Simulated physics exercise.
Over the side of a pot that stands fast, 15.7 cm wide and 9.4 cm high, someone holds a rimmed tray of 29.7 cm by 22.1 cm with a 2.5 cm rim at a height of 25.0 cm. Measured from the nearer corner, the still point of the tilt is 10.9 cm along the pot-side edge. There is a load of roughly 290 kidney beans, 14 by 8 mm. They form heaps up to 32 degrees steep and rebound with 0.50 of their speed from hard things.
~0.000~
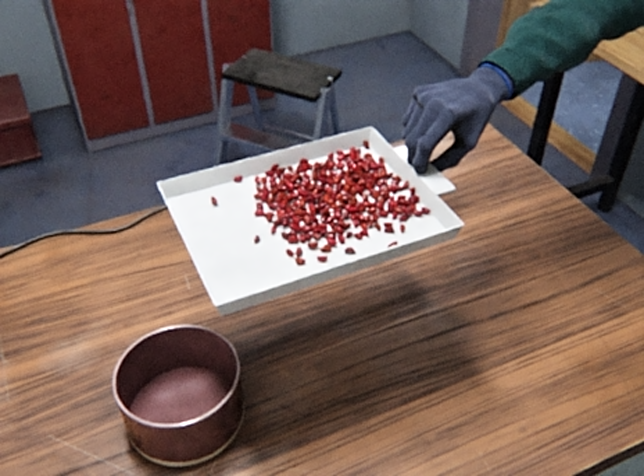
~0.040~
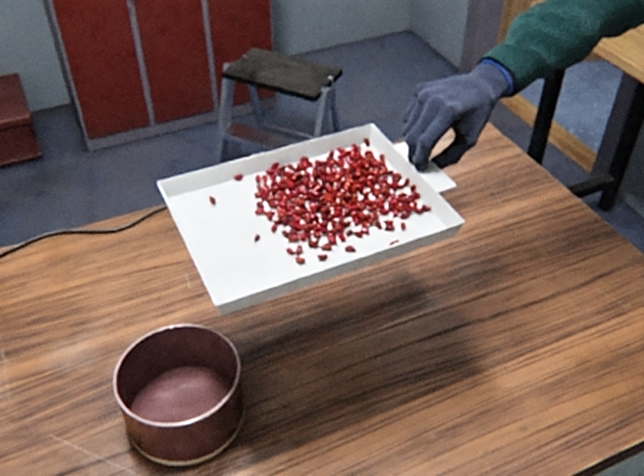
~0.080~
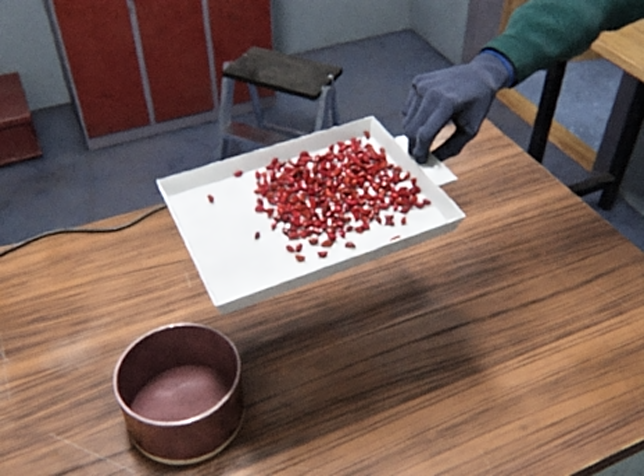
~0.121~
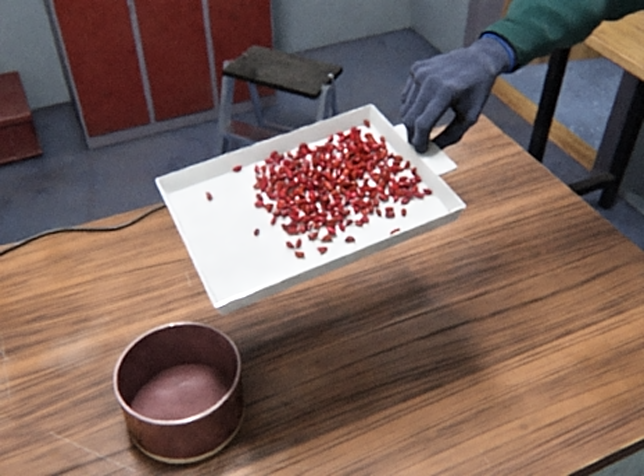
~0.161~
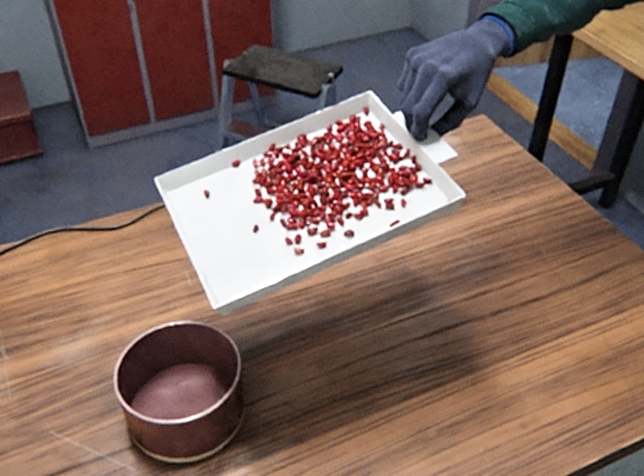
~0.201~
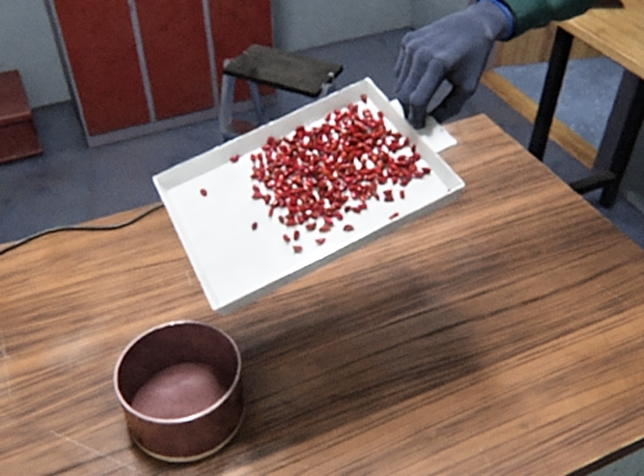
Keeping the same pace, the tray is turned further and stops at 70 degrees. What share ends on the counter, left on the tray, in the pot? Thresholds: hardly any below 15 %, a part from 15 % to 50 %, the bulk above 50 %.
In the end counter: I'd expect a modest amount, tray: I'd expect a modest amount, pot: I'd expect a modest amount.
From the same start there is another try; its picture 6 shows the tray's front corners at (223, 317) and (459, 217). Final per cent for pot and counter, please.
In the pot: 10 per cent; on the counter: 70 per cent.
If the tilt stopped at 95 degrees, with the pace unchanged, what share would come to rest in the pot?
It would land at about 60 percent.
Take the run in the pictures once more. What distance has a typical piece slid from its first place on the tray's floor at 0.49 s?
By then it sits near 4 cm from where it began.
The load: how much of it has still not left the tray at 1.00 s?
Some 30 per cent of the load.
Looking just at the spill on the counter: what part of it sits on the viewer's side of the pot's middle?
Some 90 per cent.
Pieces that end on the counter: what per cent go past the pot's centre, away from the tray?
Some 90 per cent.
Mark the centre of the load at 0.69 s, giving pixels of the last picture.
Look about (207, 254) in the last view.
After 0.49 s, tilt 41 degrees; the tray holds 100 %, the pot 0 %.
After 0.69 s, tilt 61 degrees; the tray holds 100 %, the pot 0 %.
After 1.00 s, tilt 70 degrees; the tray holds 30 %, the pot 35 %.
At rest (2.5 s), counter 30 %, tray 25 %, pot 45 %.
